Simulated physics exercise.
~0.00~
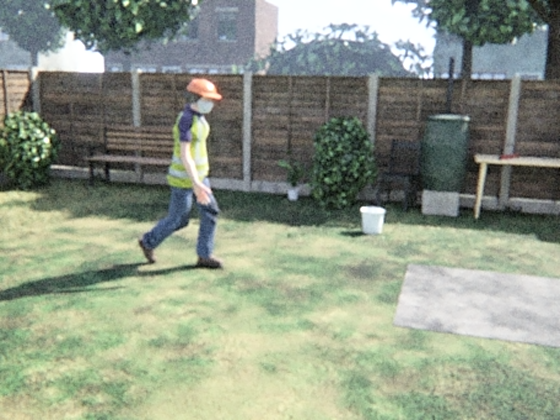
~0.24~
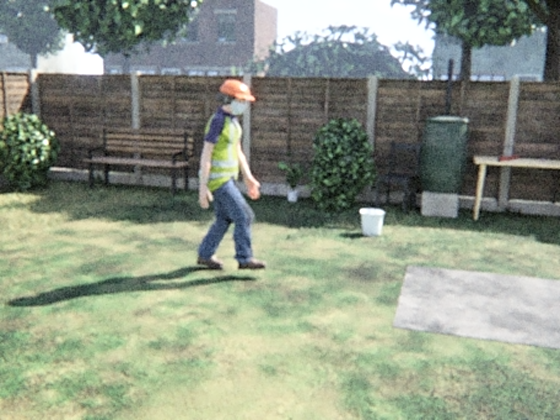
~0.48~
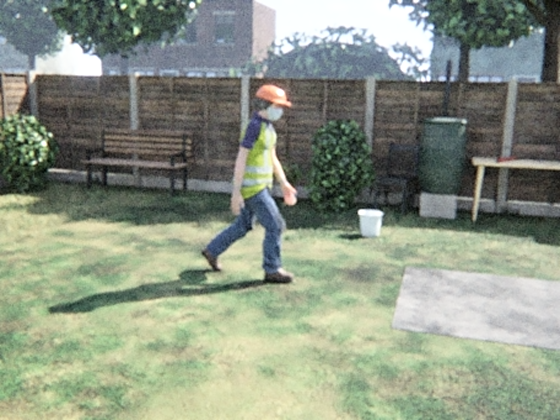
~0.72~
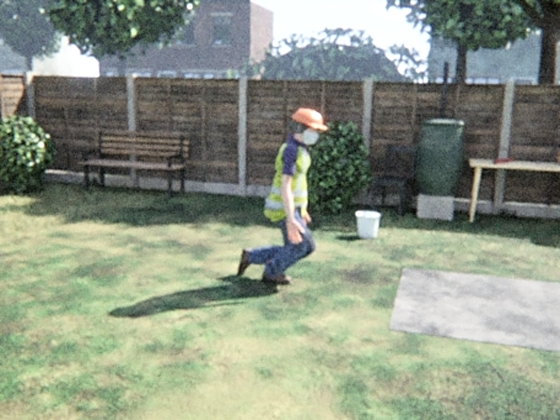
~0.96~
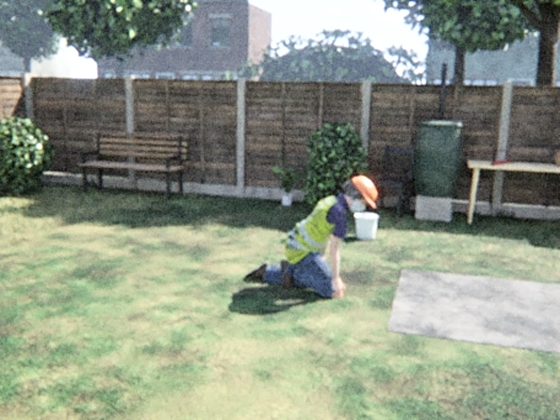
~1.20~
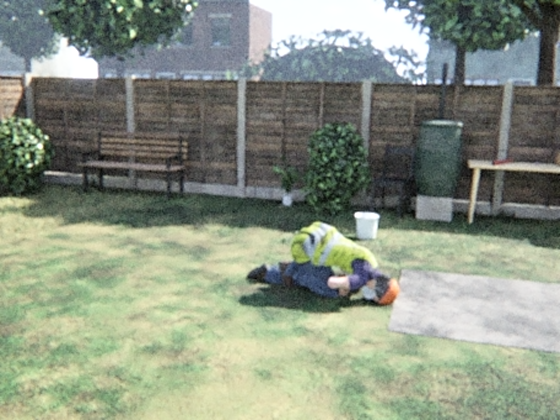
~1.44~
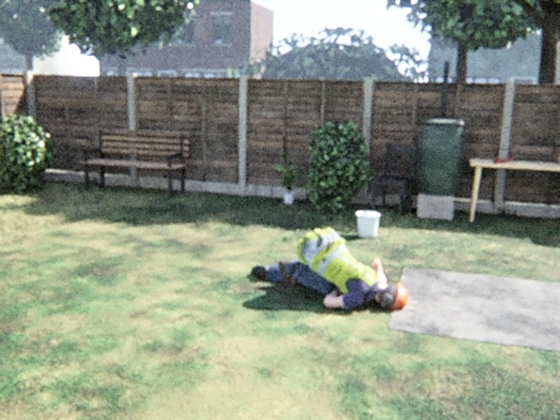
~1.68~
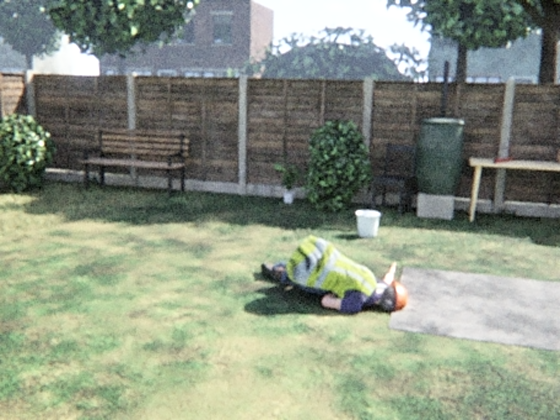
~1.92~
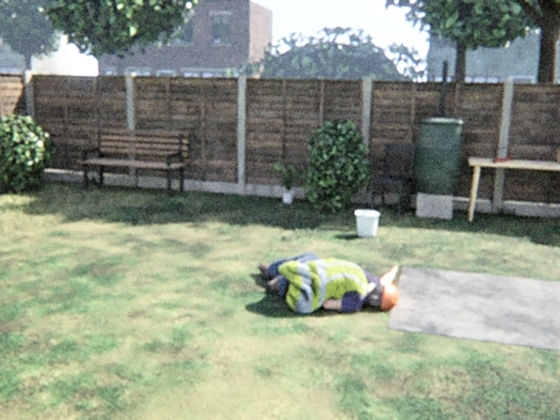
A person in an orange cap walks right, drops to their knees, and ends lying beside a flat grey mat.
